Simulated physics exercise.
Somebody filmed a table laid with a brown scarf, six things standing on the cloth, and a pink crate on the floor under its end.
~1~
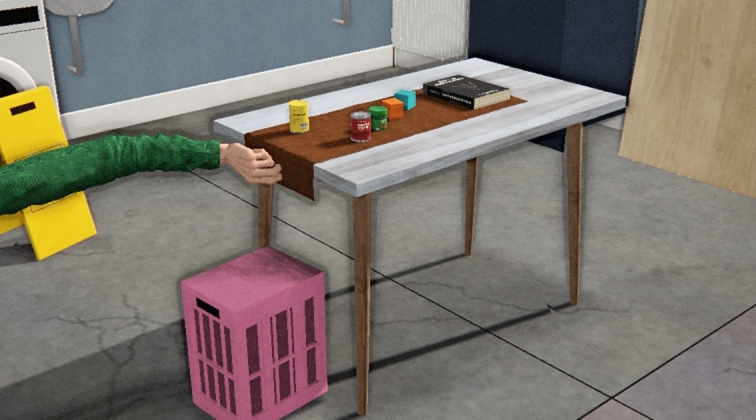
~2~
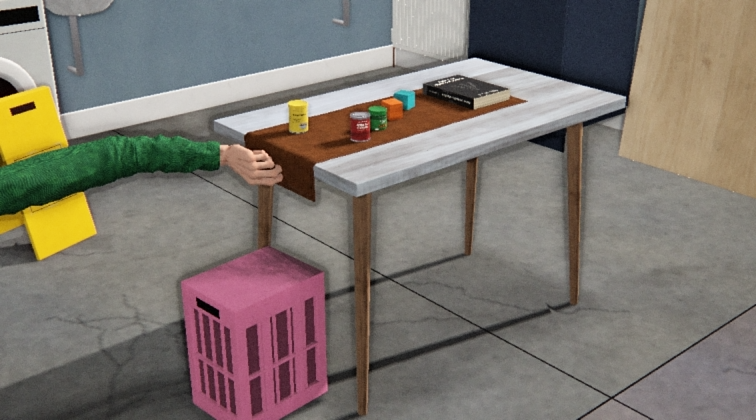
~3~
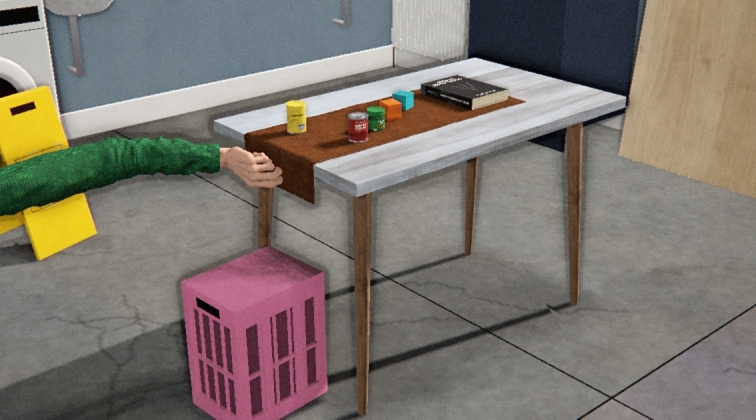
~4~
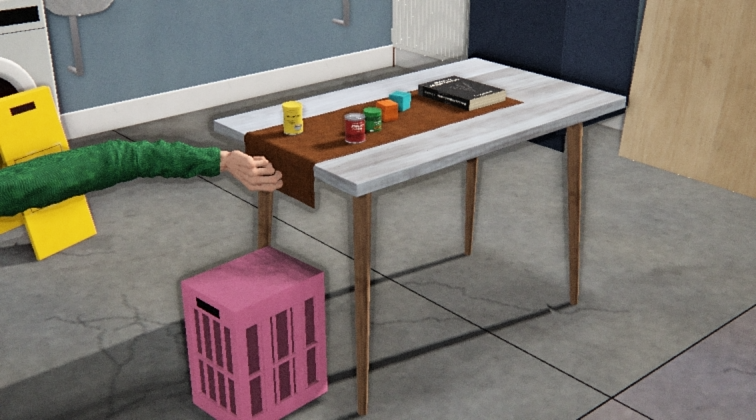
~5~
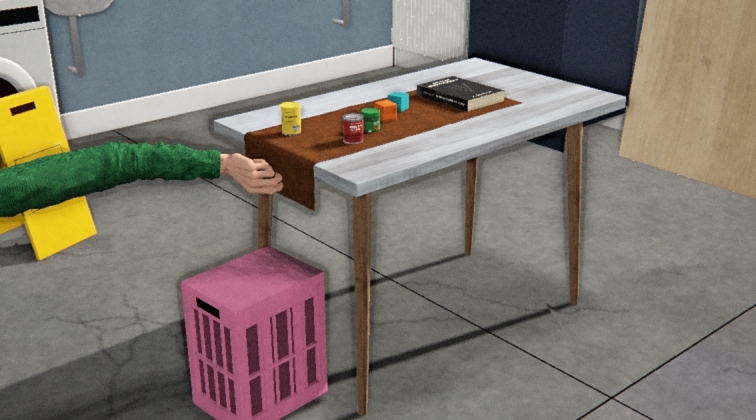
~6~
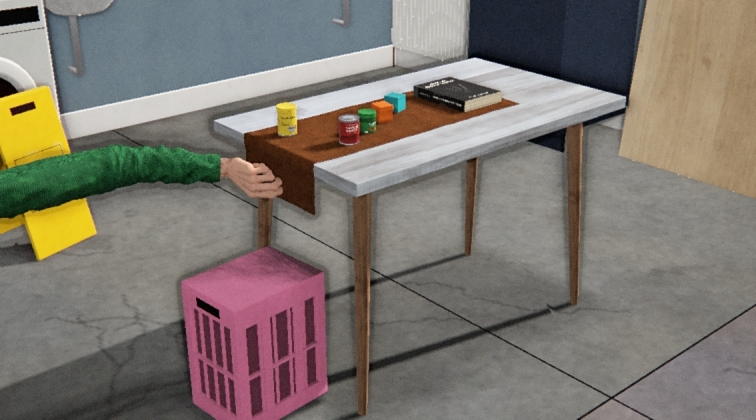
A hand in a green sleeve slowly drew a brown cloth a little way over the near end of a table, and the cans, small cubes and black book on it shifted slightly left together.
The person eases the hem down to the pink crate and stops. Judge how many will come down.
Gone: Two.
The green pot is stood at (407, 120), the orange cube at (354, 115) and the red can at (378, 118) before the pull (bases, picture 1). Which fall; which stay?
The green pot will stay where it is, the orange cube will stay where it is, and the red can will stay where it is.
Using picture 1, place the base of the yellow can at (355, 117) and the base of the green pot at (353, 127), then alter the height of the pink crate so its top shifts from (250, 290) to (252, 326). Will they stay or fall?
The yellow can is carried off; the green pot is carried off.
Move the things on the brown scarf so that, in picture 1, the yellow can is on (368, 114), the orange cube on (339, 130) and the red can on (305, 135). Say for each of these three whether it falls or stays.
Well, the yellow can is safe, the orange cube is dislodged, and the red can is dislodged.
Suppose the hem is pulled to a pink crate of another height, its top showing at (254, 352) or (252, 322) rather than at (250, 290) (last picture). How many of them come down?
The count: 4 and 3.
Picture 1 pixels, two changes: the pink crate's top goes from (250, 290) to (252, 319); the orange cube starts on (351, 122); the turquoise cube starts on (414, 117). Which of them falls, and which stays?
Observed: Orange cube departs; turquoise cube remains seated.
Soon after, hem near (280, 240); yellow can gone.
Then, hem on the crate; yellow can and red can gone.
At rest, hem on the crate; yellow can and red can gone. It carries off two.
